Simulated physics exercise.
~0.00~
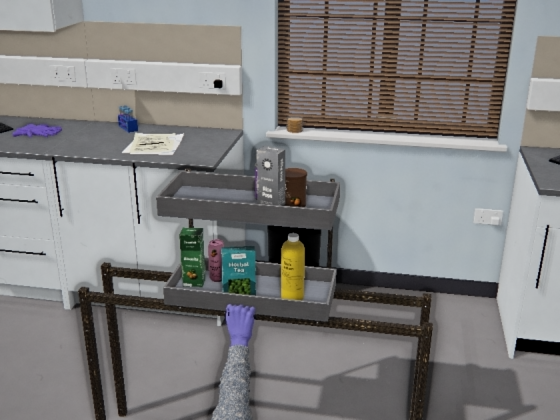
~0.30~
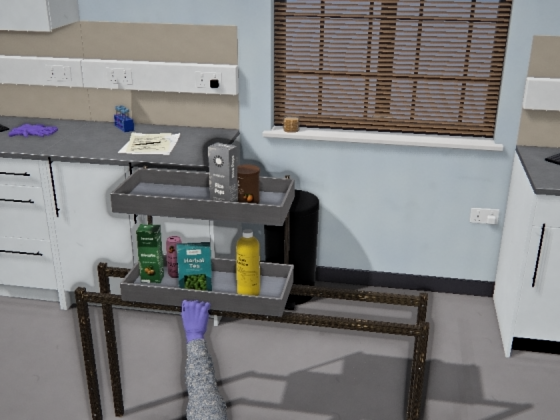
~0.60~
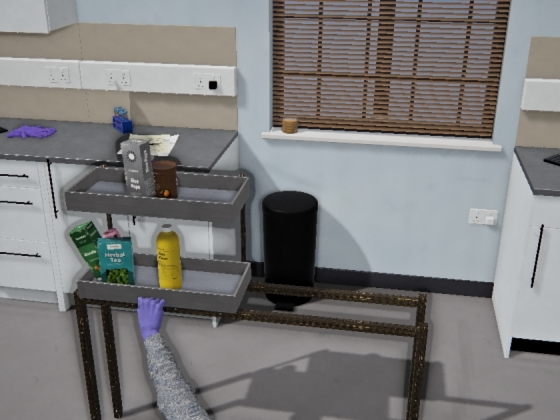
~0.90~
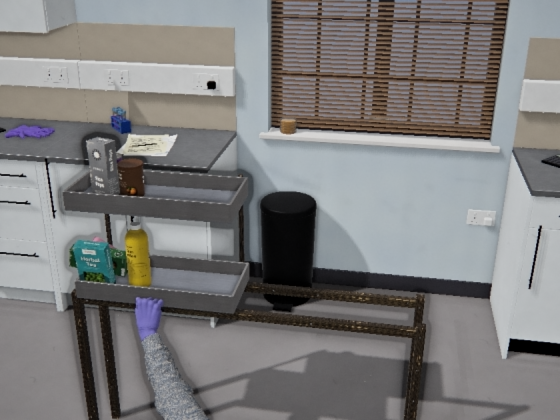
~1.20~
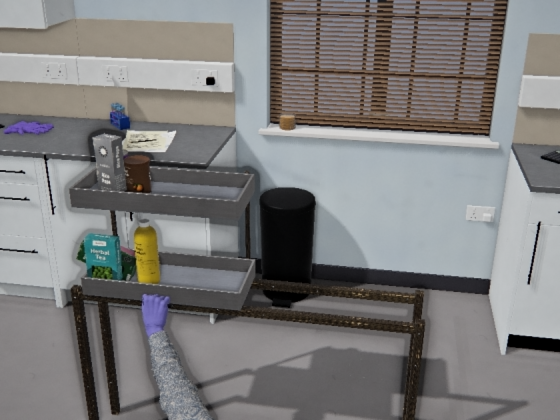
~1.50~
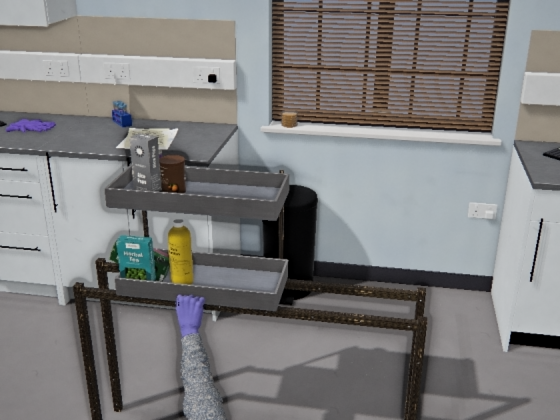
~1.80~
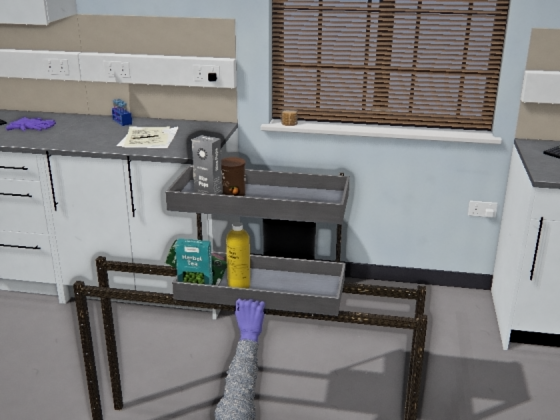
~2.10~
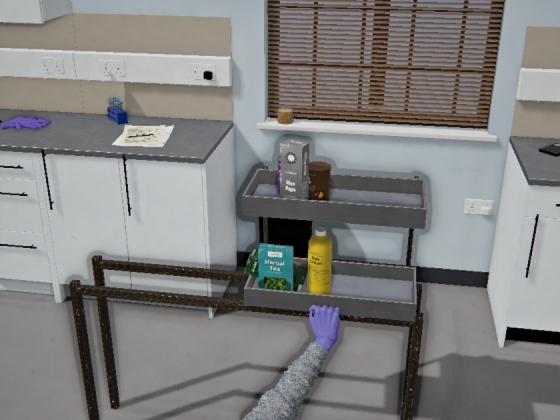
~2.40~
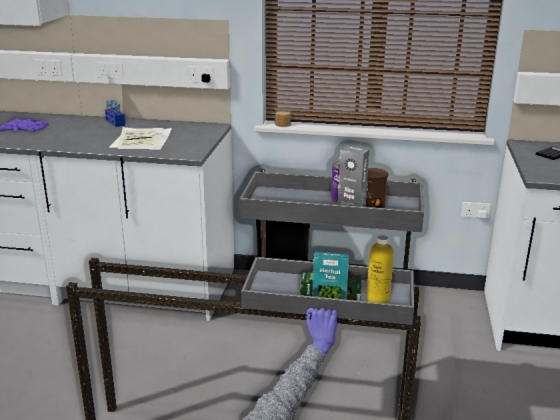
A gloved hand slides a two-tier tray left, toppling the green carton, then far right.
